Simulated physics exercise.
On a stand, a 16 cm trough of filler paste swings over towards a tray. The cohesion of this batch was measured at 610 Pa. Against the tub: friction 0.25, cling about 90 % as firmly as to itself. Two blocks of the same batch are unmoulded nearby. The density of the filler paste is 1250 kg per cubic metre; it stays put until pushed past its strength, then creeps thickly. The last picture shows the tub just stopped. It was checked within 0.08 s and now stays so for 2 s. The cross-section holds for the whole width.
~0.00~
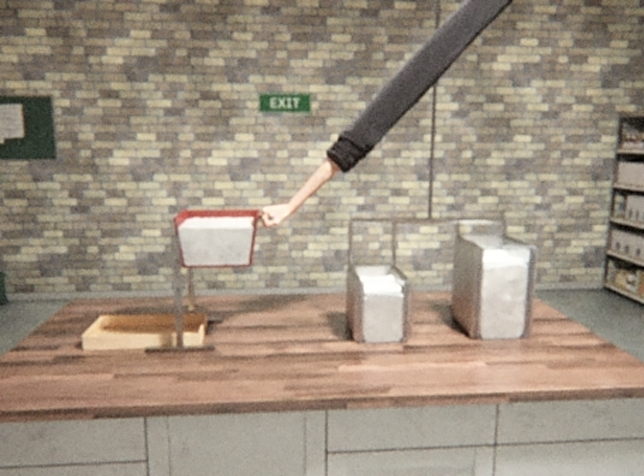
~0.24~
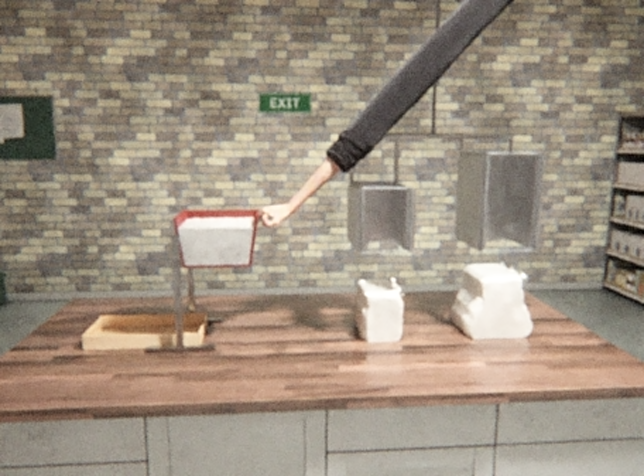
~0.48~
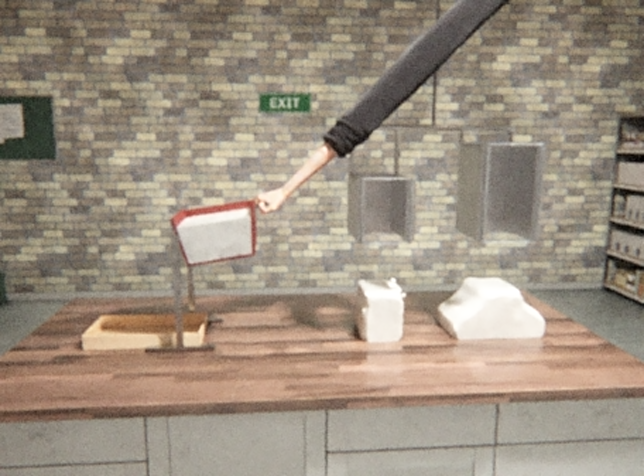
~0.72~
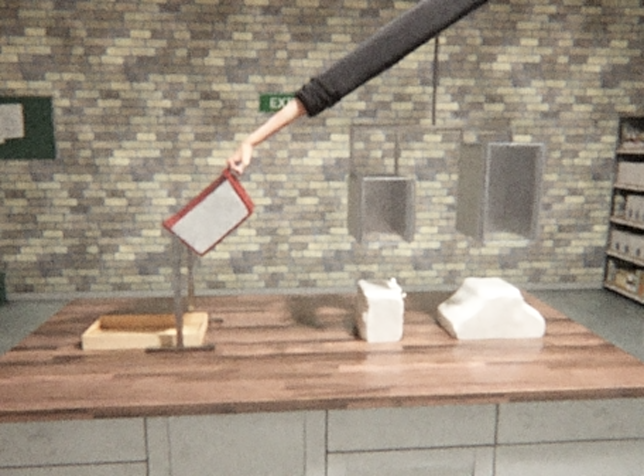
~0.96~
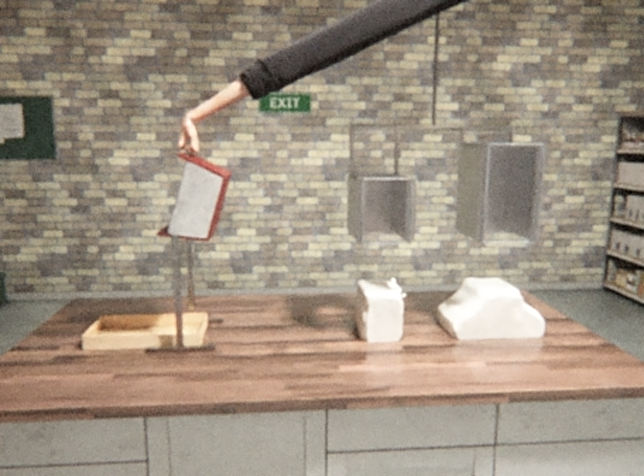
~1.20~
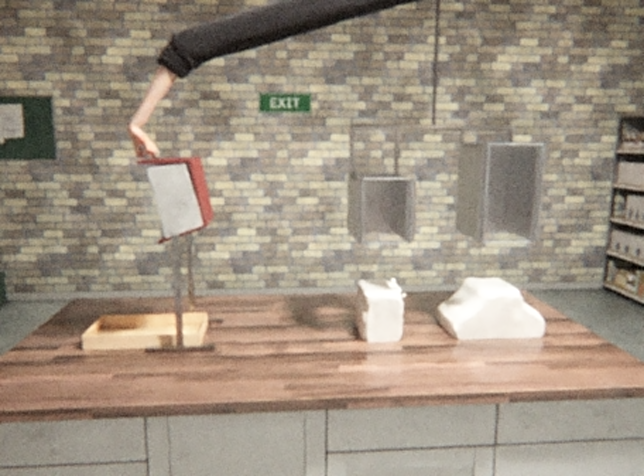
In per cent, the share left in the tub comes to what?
It comes to some 0 %.
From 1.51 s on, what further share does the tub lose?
Some 30 per cent.
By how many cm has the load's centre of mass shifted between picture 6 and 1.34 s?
About 6 cm.
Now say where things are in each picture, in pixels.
The first picture shows handle-side rim at (255, 218), tilt 0 degrees; top of the filler paste at (205, 227); blocks stand 19 cm, 29 cm (left to right).
The second picture shows handle-side rim at (255, 218), tilt 0 degrees; top of the filler paste at (205, 227); blocks stand 18 cm, 24 cm (left to right).
The third picture shows handle-side rim at (251, 207), tilt 9 degrees; top of the filler paste at (247, 217); blocks stand 18 cm, 18 cm (left to right).
The fourth picture shows handle-side rim at (222, 172), tilt 40 degrees; top of the filler paste at (227, 182); blocks stand 18 cm, 18 cm (left to right).
The fifth picture shows handle-side rim at (177, 157), tilt 73 degrees; top of the filler paste at (188, 163); blocks stand 18 cm, 18 cm (left to right).
The sixth picture shows handle-side rim at (139, 164), tilt 101 degrees; top of the filler paste at (181, 164); blocks stand 18 cm, 18 cm (left to right).
After 1.34 s, the tub is at 101 degrees and holds 81 %.
After 1.51 s, the tub is at 101 degrees and holds 31 %.
After 1.68 s, the tub is at 101 degrees and holds 11 %.
After 1.85 s, the tub is at 101 degrees and holds 0 %.
After 3.20 s, at the end, the tub is at 101 degrees and holds 0 %.
